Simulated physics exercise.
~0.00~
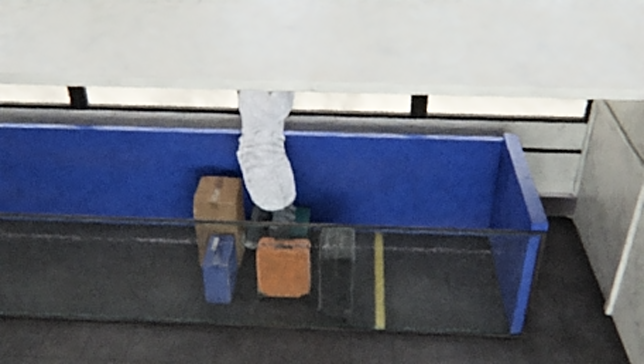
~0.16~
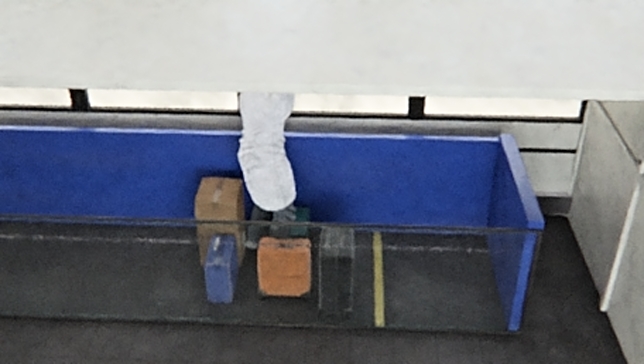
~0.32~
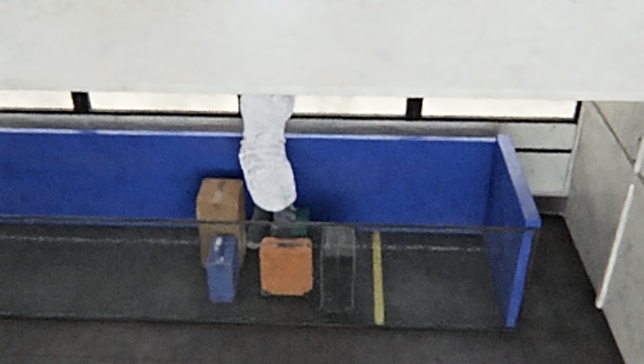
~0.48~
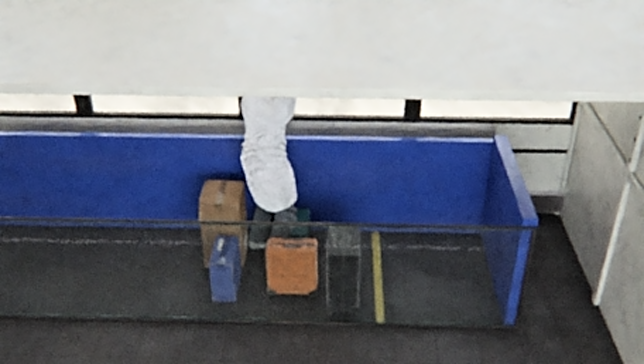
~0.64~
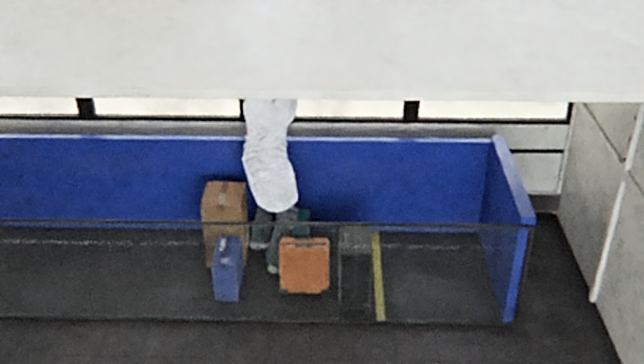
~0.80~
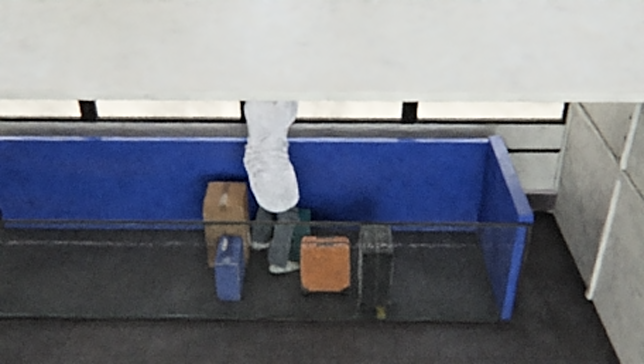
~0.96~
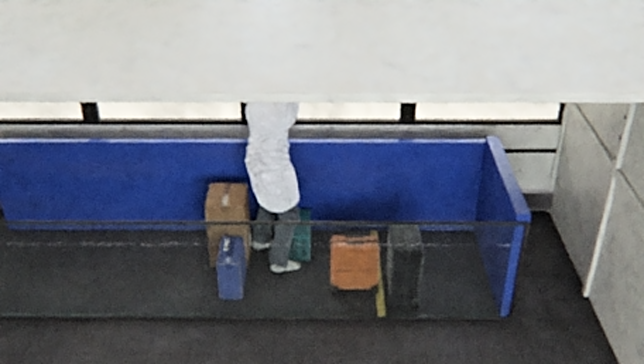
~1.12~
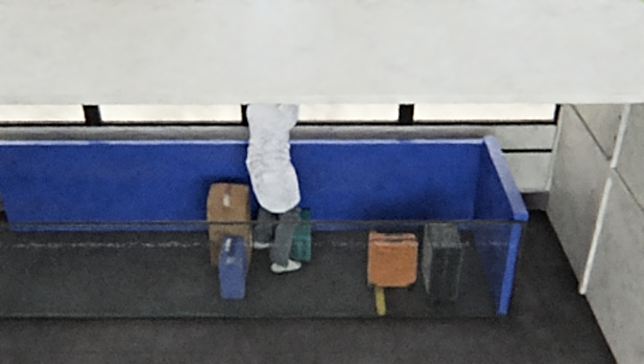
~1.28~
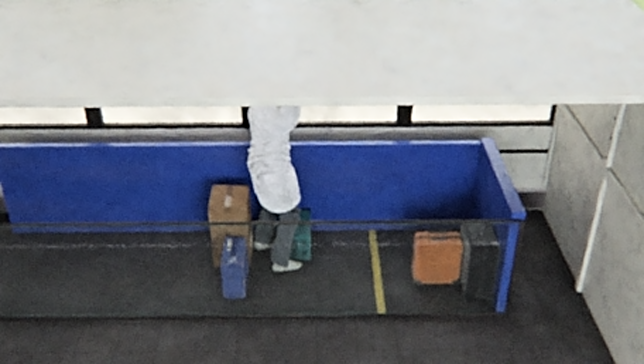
A long bay with a blue back wall, a blue end panel at the right and a clear front panel is seen from above, beneath a broad pale overhang. A figure in a pale top and grey trousers stands among the bags, with a tall brown bag and a blue carton to the left and a teal crate close behind. In front, an orange case stands beside a larger black case, left of a yellow floor line. After barely moving, both slide right, upright, the black one crossing the line first, then the orange. They end near the right panel, while the figure and other items stay left of the line.
